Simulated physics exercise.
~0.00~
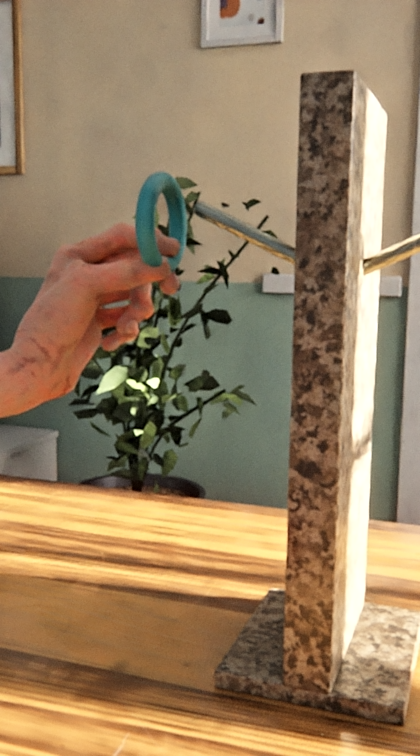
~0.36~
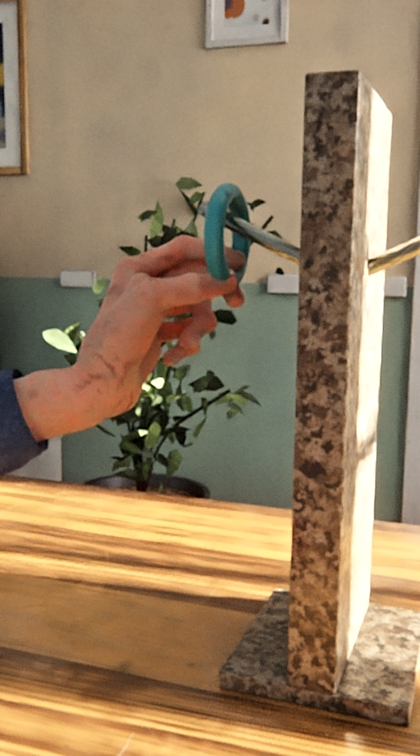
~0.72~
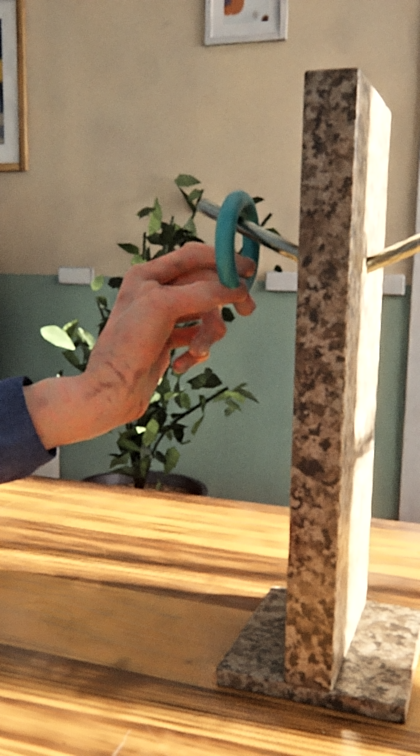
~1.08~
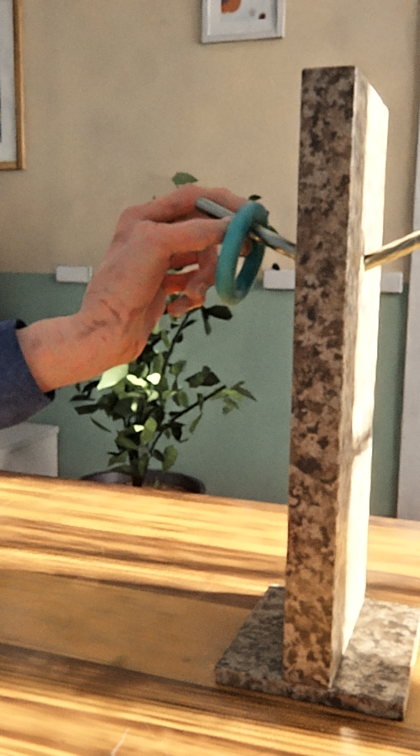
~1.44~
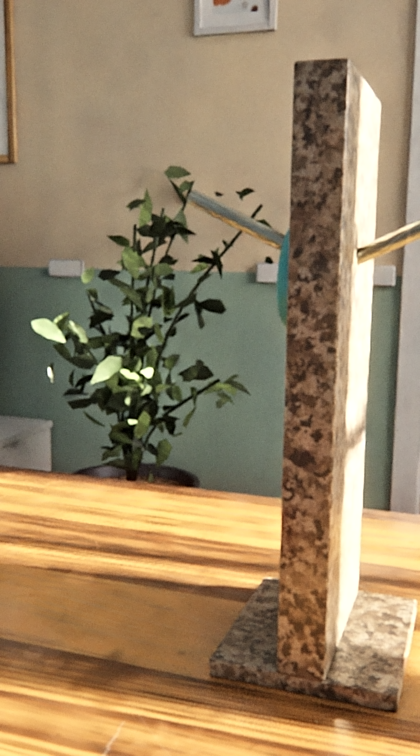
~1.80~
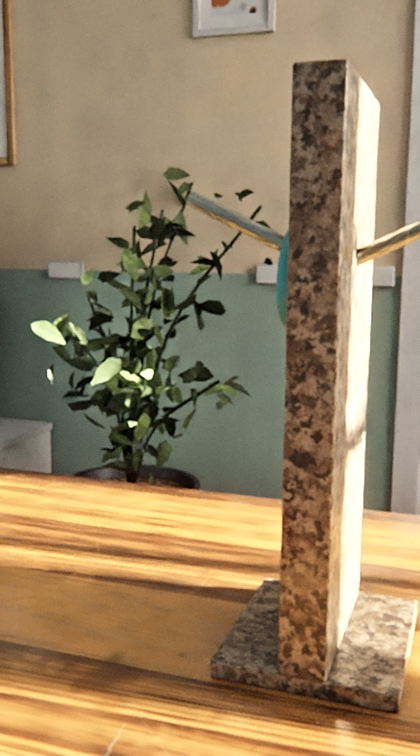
At first, a hand holds a turquoise ring of tape near the tip of a peg that slants up and to the left from a speckled stand on a wooden table, with a leafy plant behind. The hand moves right and slips the ring over the end of the peg. It guides the ring a little farther along, then lets go and draws back as the ring hangs tilted on the peg. With the hand gone, the ring has slid down to the right against the upright. It stays there, still hooked on the peg.
